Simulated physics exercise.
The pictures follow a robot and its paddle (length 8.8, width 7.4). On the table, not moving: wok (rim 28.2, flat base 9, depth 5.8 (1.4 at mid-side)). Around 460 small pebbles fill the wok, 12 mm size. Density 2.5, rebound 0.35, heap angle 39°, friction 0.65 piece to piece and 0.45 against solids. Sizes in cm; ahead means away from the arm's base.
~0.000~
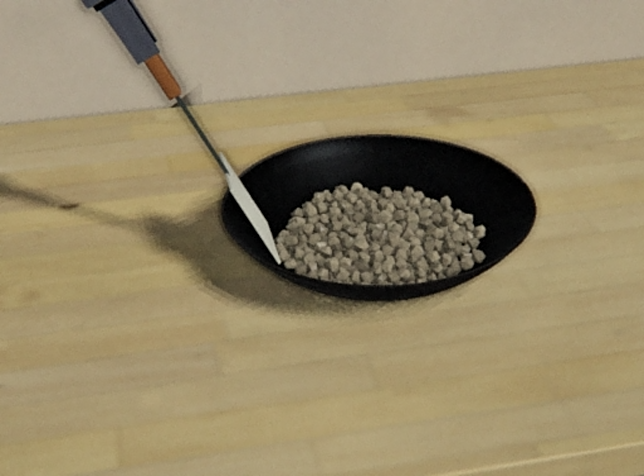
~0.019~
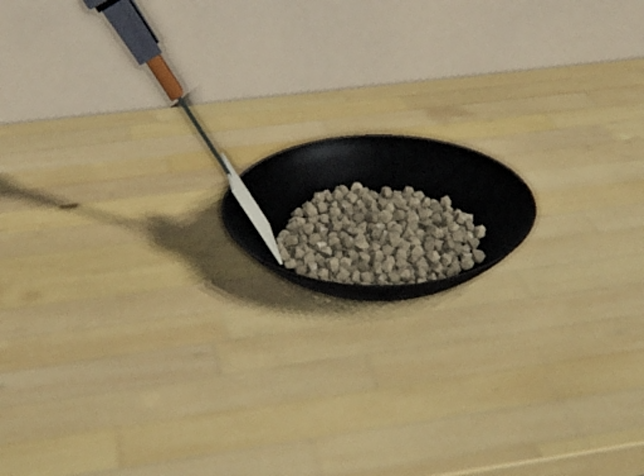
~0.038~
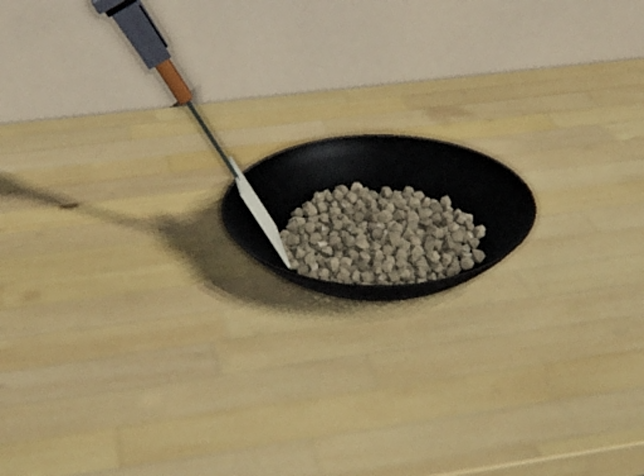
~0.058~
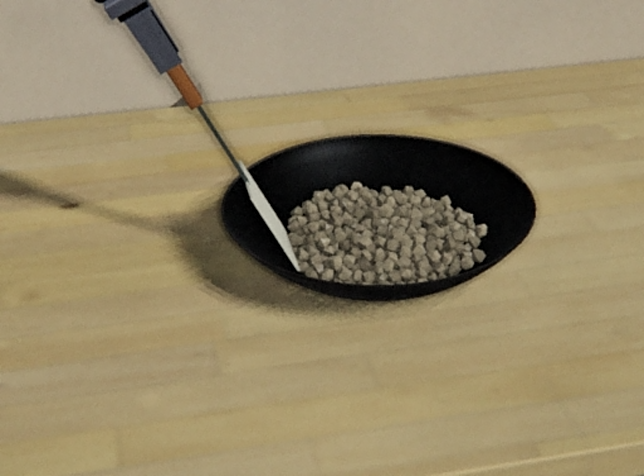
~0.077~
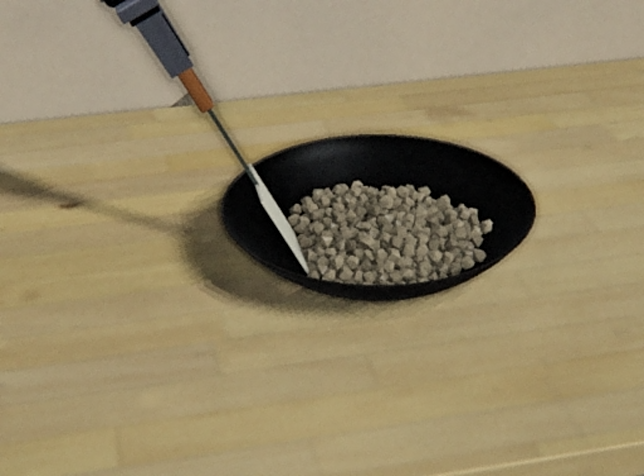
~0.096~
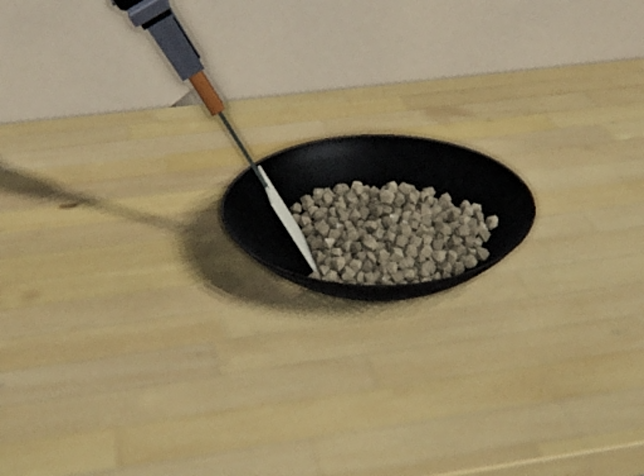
A robot arm's pale, flat paddle moved slowly to the right inside a black wok on a wooden table, nudging the near side of a heap of small grey pebbles slightly rightward.
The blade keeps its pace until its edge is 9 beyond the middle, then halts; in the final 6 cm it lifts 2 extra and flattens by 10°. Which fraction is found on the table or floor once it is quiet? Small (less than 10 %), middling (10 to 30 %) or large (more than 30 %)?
Share on the table or floor: Middling (10 to 30 %).
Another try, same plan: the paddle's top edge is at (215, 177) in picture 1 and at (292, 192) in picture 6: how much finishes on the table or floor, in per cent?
Some 35 per cent.
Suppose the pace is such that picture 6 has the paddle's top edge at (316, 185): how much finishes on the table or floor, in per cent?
About 40 per cent.
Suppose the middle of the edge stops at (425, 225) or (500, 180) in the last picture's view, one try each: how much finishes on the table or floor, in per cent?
Some 0 and 35 per cent.
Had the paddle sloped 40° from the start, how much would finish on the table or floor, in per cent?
In that case some 20 per cent.
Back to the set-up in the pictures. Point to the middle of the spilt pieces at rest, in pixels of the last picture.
At about (559, 225).
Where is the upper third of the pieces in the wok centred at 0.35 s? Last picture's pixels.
Near (485, 193).
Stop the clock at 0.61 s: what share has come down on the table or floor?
Some 15 per cent.
By 0.22 s, sloping 64°, highest piece 6 above the table; 463 in the wok.
By 0.35 s, sloping 60°, highest piece 8 above the table; 453 in the wok, 10 on the blade or in flight.
By 0.61 s, sloping 54°, highest piece 8 above the table; 378 in the wok, 78 on the table or floor, 7 on the blade or in flight.
By 1.66 s, sloping 54°, highest piece 8 above the table; 377 in the wok, 86 on the table or floor.
Final count, 377 in the wok, 86 on the table or floor. That is 19 % on the table or floor.
